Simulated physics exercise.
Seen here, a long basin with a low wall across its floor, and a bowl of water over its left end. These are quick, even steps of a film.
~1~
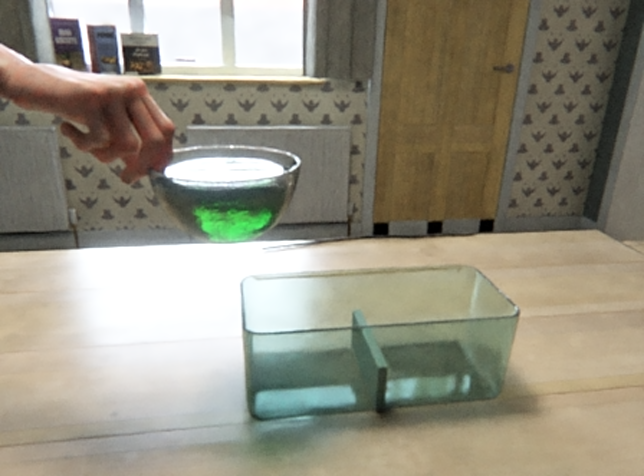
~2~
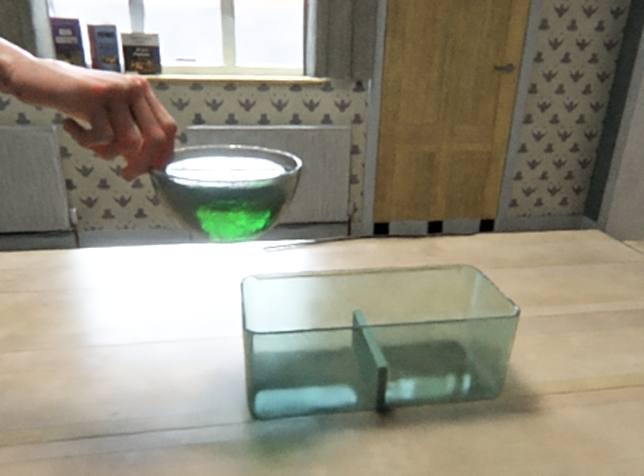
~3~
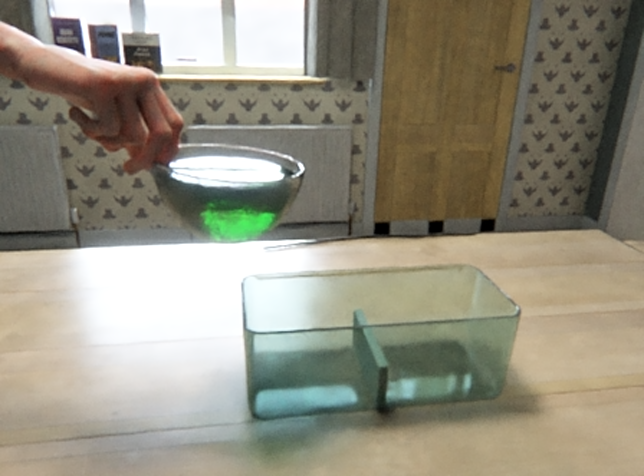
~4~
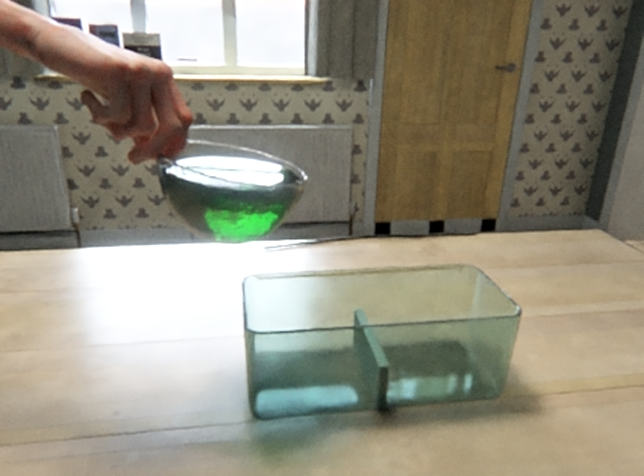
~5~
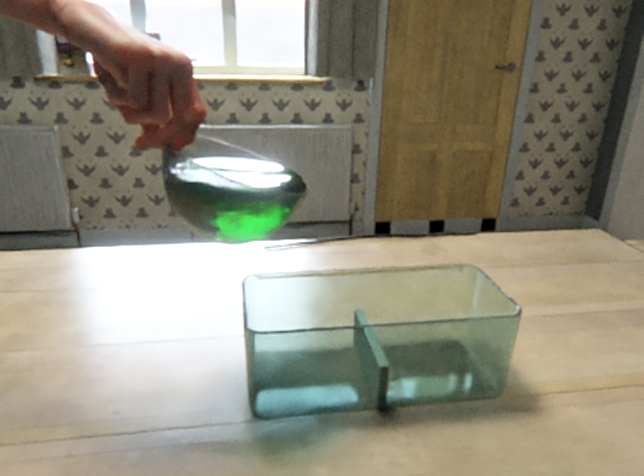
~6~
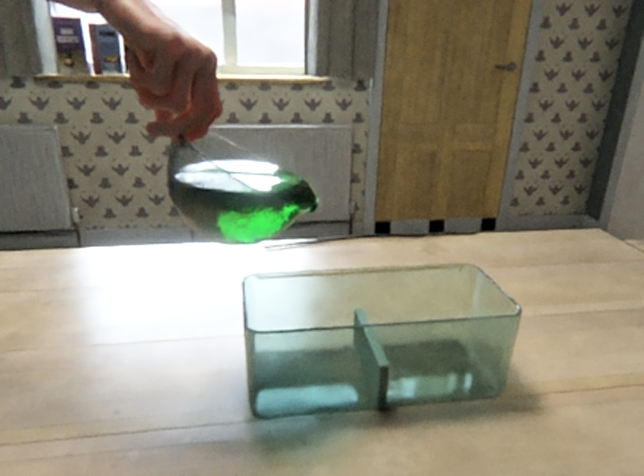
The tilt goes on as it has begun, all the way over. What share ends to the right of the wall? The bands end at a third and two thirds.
In the end less than a third is right of the wall.
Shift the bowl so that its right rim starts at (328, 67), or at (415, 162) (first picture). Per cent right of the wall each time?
Roughly 65 per cent, and 90 per cent.
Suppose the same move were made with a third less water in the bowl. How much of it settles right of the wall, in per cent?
Near 0 %.
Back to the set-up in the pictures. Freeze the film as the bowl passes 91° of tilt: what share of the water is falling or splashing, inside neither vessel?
It comes to 30 per cent or so.
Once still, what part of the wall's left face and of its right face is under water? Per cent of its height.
The left part 60 per cent, the right part 10.
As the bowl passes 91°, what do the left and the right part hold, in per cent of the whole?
The left part 45 per cent, the right part 5.
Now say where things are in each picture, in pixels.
Tilt 0°; pouring edge (299, 163); surface from (154, 174) to (295, 171); the long basin's rim runs from (242, 304) to (496, 289); the wall's top is at (369, 336), in the first picture.
Tilt 1°; pouring edge (300, 164); surface from (155, 172) to (295, 172), in the second picture.
Tilt 6°; pouring edge (303, 169); surface from (158, 170) to (297, 174), in the third picture.
Tilt 12°; pouring edge (306, 177); surface from (163, 169) to (301, 176), in the fourth picture.
Tilt 21°; pouring edge (307, 189); surface from (167, 170) to (307, 183); 1 per cent is over the edge, in the fifth picture.
Tilt 31°; pouring edge (306, 202); surface from (172, 174) to (305, 192); 7 per cent is over the edge, in the sixth picture.
A moment on, the bowl is tipped on its side and 18 per cent is still to pour, 43 is left of the wall and 7 right of it.
Next, the bowl is tipped right over and 0 per cent is still to pour, 84 is left of the wall and 8 right of it.
Then the bowl is tipped right over and 0 per cent is still to pour, 84 is left of the wall and 11 right of it.
Later the bowl is tipped right over and 0 per cent is still to pour, 84 is left of the wall and 11 right of it.
In the end 84 per cent lies left of the wall, 11 right of it and 5 outside.
